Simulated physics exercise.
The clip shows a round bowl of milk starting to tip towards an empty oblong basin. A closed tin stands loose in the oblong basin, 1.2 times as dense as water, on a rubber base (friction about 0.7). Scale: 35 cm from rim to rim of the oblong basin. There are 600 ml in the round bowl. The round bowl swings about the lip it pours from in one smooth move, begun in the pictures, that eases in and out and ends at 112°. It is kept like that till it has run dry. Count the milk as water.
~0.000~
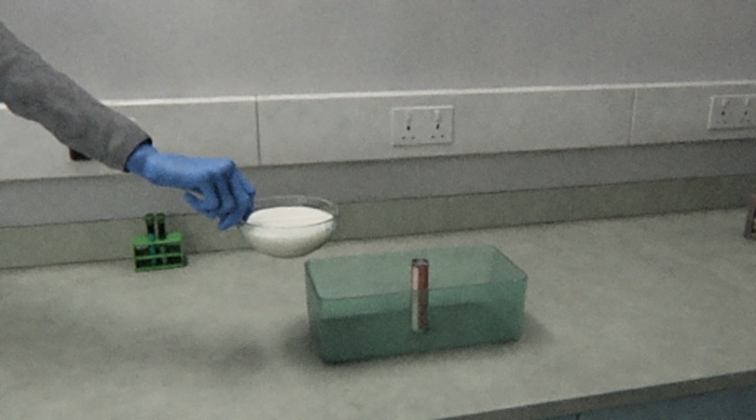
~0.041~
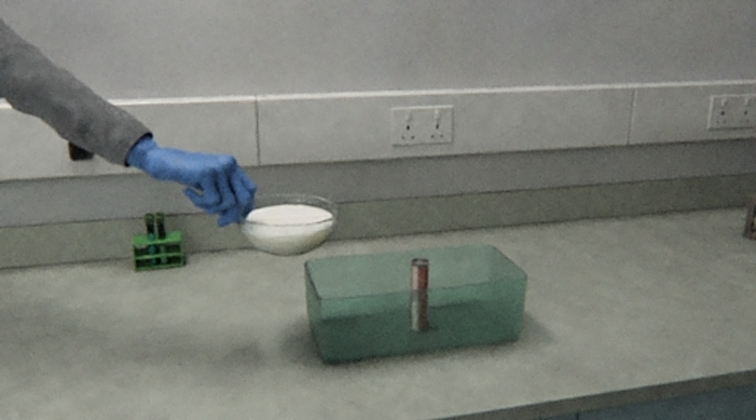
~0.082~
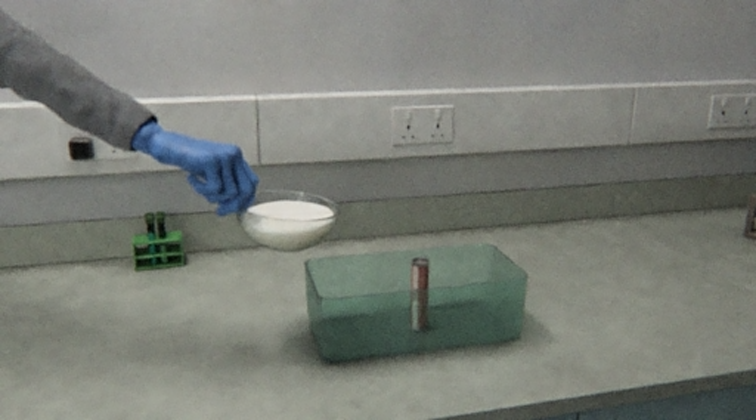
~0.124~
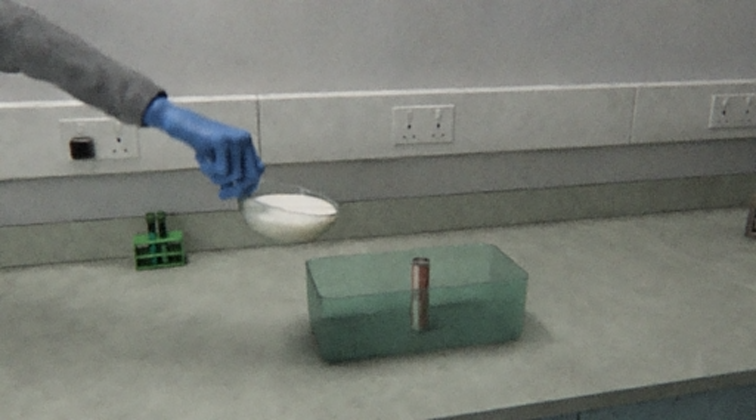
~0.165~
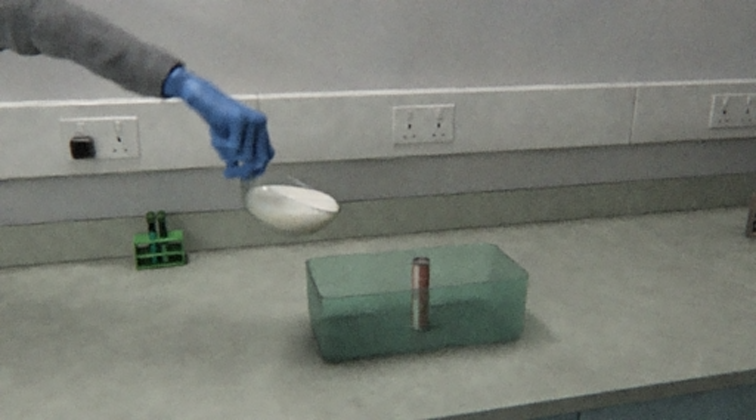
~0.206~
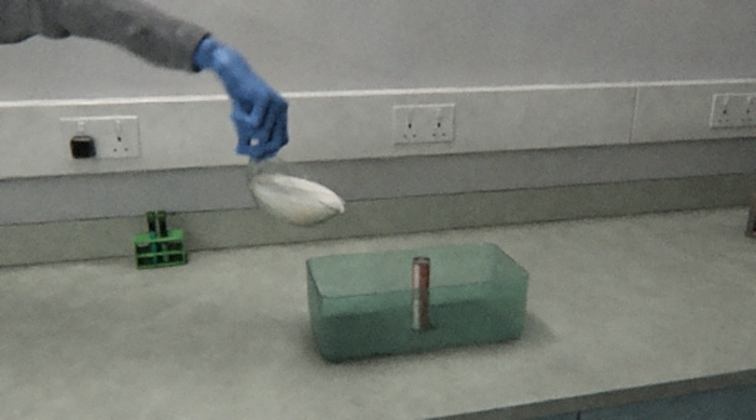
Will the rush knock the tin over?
It falls.
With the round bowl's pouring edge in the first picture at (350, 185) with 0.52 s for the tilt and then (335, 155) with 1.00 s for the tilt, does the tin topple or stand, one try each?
First it stays up; then it remains upright.
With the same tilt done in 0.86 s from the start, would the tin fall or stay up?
The tin goes over.
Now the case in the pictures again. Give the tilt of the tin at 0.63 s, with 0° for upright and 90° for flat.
Near 5° from upright.
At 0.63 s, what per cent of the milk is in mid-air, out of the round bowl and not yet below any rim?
Near 1 in a hundred.
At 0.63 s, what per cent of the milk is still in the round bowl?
Near 0 in a hundred.
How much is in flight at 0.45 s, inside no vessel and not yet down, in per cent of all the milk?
Near 76 in a hundred.
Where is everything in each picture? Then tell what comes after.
The first picture shows tilt 0°; pouring edge (338, 209); surface from (239, 224) to (334, 216); the oblong basin's rim runs from (311, 281) to (509, 261); the tin's top is at (420, 265).
The second picture shows tilt 2°; pouring edge (338, 208); surface from (239, 222) to (333, 215).
The third picture shows tilt 7°; pouring edge (338, 208); surface from (240, 216) to (334, 211).
The fourth picture shows tilt 15°; pouring edge (338, 208); surface from (241, 207) to (336, 206).
The fifth picture shows tilt 26°; pouring edge (338, 208); surface from (244, 194) to (338, 202); 1 per cent is over the edge.
The sixth picture shows tilt 38°; pouring edge (338, 207); surface from (249, 179) to (330, 194); 5 per cent is over the edge.
By 0.45 s the tilt is 107° and 10 per cent is still to pour; the tin stands where it began.
By 0.63 s the tilt is 112° and 0 per cent is still to pour; the tin stands 3 cm from where it began.
By 0.82 s the tilt is 112° and 0 per cent is still to pour; the tin leans 25°.
By 1.02 s the tilt is 112° and 0 per cent is still to pour; the tin lies on its side.
At rest the tin lies on its side.
